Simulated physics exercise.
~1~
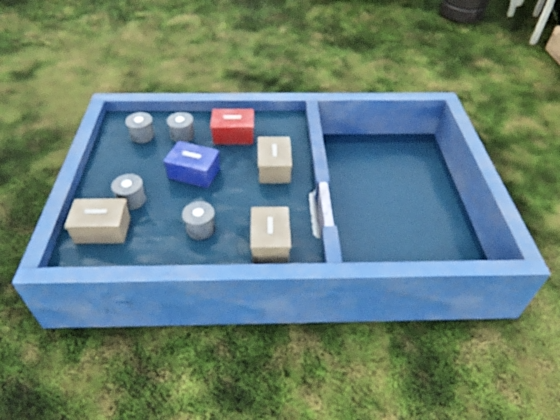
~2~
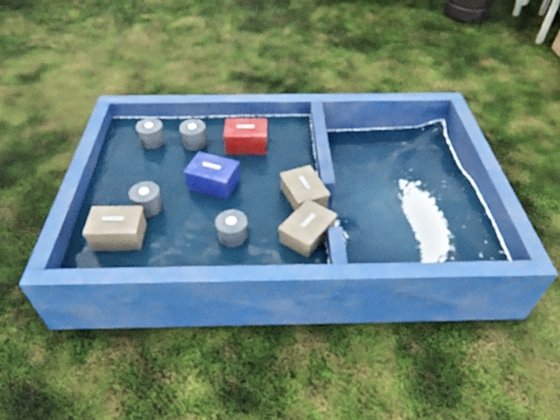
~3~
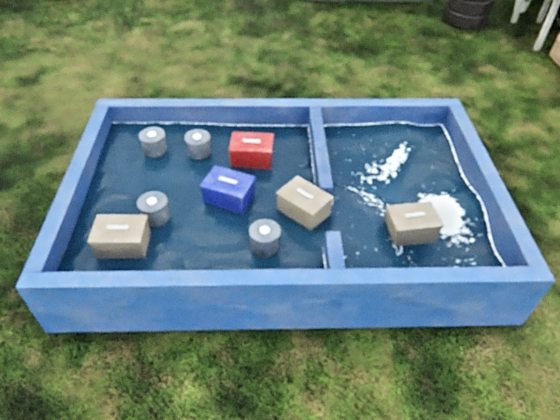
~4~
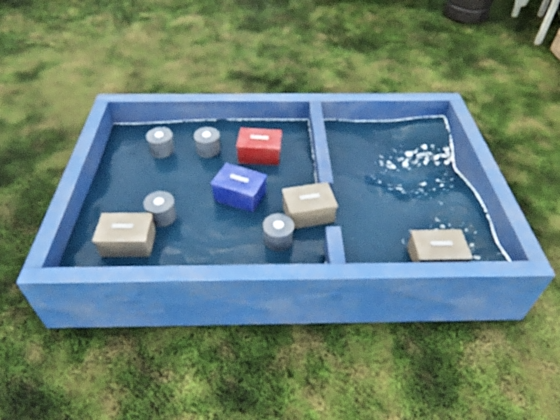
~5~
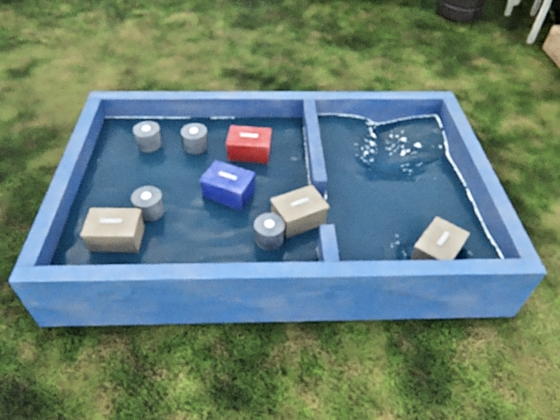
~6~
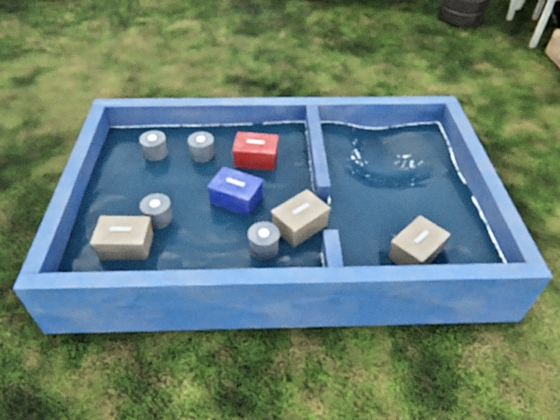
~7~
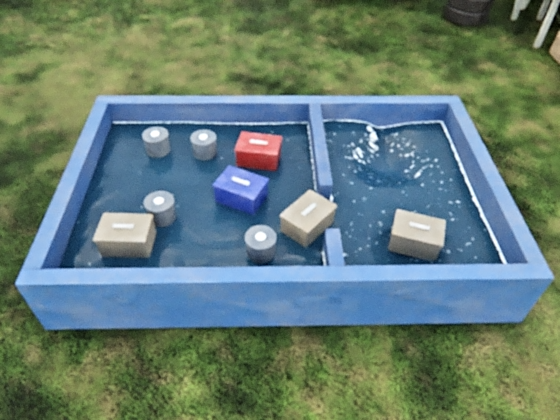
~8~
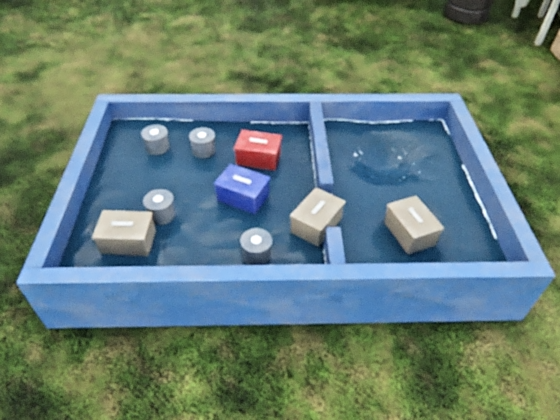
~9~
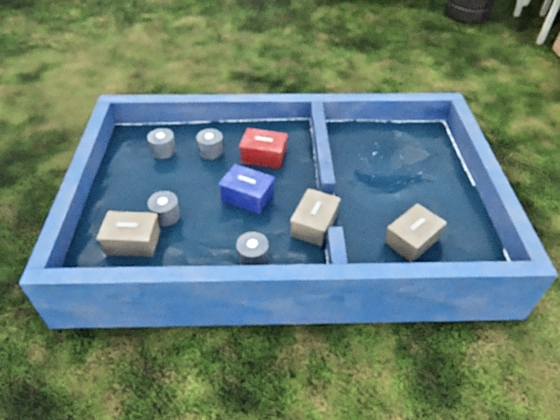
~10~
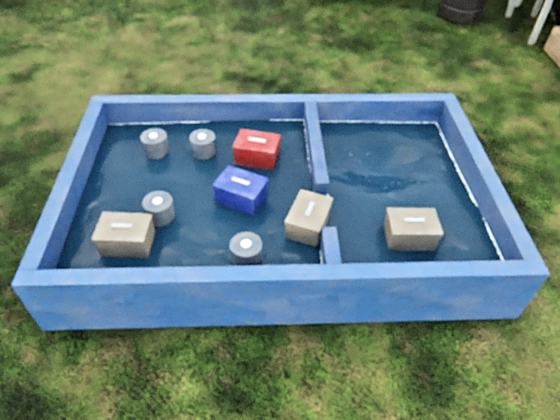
On a lawn, a blue basin split by a divider holds floating boxes and round tubs as water surges rightward through an opening, carrying one tan box into the right side; the red and blue boxes drift slightly and stay left, with another tan box resting near the gap.
